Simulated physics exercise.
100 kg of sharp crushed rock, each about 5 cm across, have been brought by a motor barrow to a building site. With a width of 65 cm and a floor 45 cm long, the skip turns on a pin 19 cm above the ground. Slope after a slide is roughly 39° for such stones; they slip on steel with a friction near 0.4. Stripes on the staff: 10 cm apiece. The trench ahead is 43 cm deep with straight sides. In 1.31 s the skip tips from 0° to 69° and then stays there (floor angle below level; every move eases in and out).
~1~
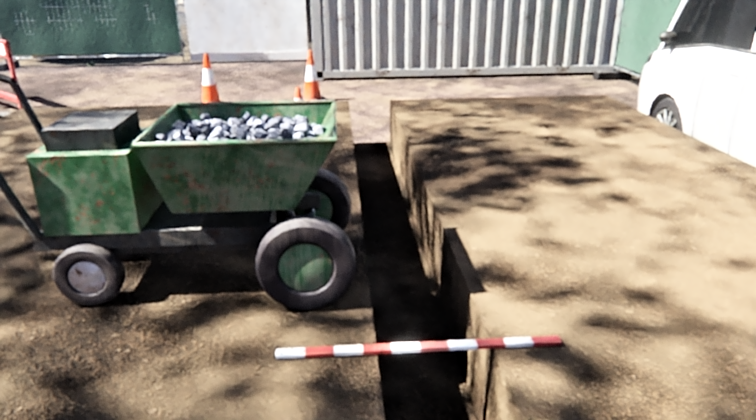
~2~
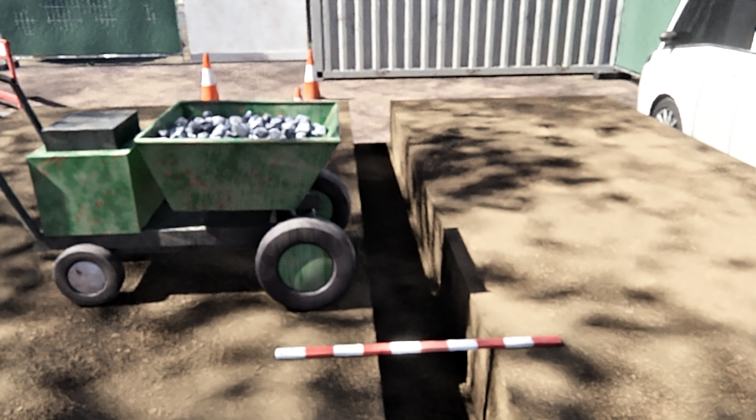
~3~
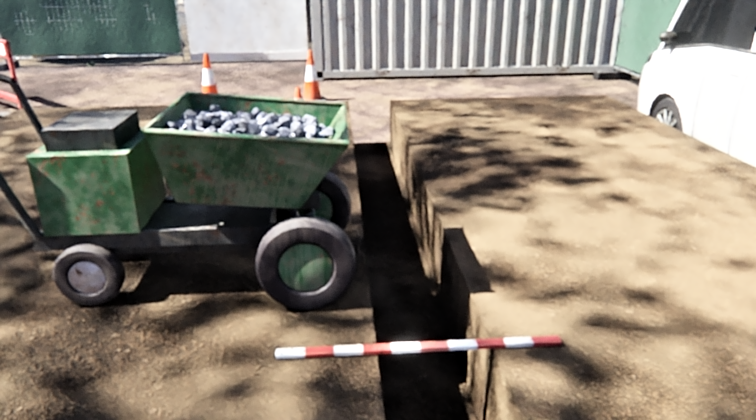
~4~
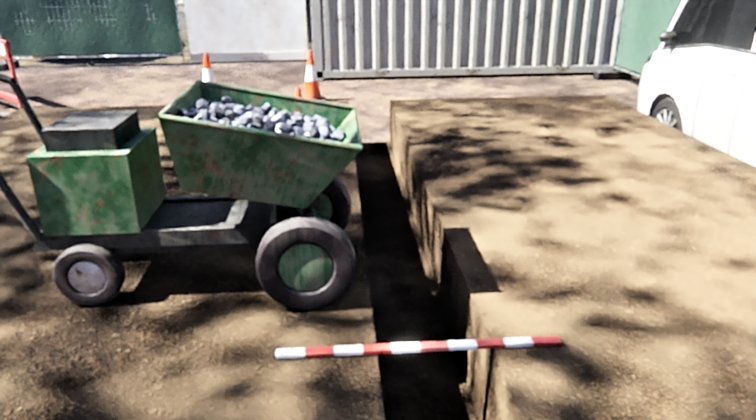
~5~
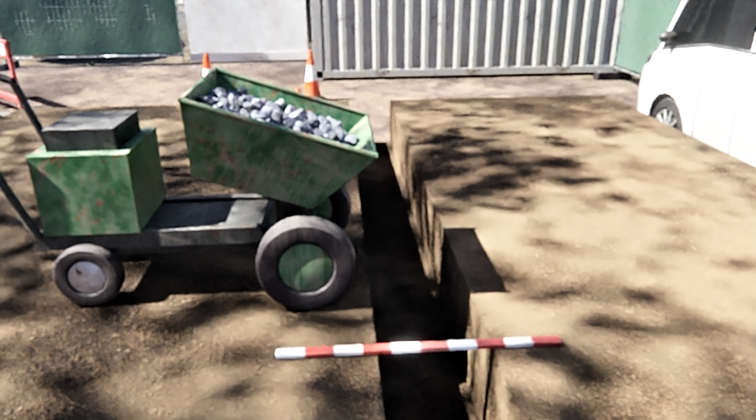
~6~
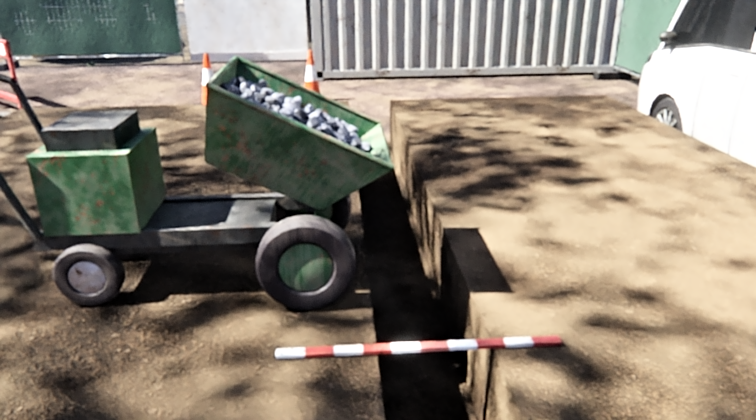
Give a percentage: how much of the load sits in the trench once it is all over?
27 %.
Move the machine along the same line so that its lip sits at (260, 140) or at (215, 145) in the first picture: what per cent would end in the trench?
About 45 per cent from the first spot, about 40 from the second.
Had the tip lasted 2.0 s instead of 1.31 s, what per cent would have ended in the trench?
In that case some 30 per cent.
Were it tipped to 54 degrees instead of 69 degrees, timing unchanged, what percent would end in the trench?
Then about 5 per cent.
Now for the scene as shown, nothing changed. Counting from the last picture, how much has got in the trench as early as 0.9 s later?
Some 10 per cent of the load by that point.
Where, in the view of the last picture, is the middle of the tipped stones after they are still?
Resting centre: About (452, 337).
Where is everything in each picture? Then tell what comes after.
The skip is at 0°, its lip at (335, 140); the top of the load is at (239, 124), in the first picture.
The skip is at 1°, its lip at (339, 141); the top of the load is at (234, 122), in the second picture.
The skip is at 5°, its lip at (348, 144); the top of the load is at (218, 117), in the third picture.
The skip is at 11°, its lip at (361, 149); the top of the load is at (214, 109), in the fourth picture.
The skip is at 18°, its lip at (377, 157); the top of the load is at (226, 97), in the fifth picture.
The skip is at 26°, its lip at (393, 168); the top of the load is at (243, 88), in the sixth picture.
Then, 0.4 s after the last picture the floor is at 58°, 100 % in the skip; the foremost stones are at (426, 197).
Then, 0.9 s after the last picture the floor is at 69°, 83 % in the skip, 8 % in the trench, 9 % past the trench; the foremost stones are at (518, 281).
Then, 1.2 s after the last picture the floor is at 69°, 67 % in the skip, 15 % in the trench, 19 % past the trench; the foremost stones are at (567, 272).
Then, 3.2 s after the last picture the floor is at 69°, 54 % in the skip, 27 % in the trench, 20 % past the trench; the foremost stones are at (574, 272).
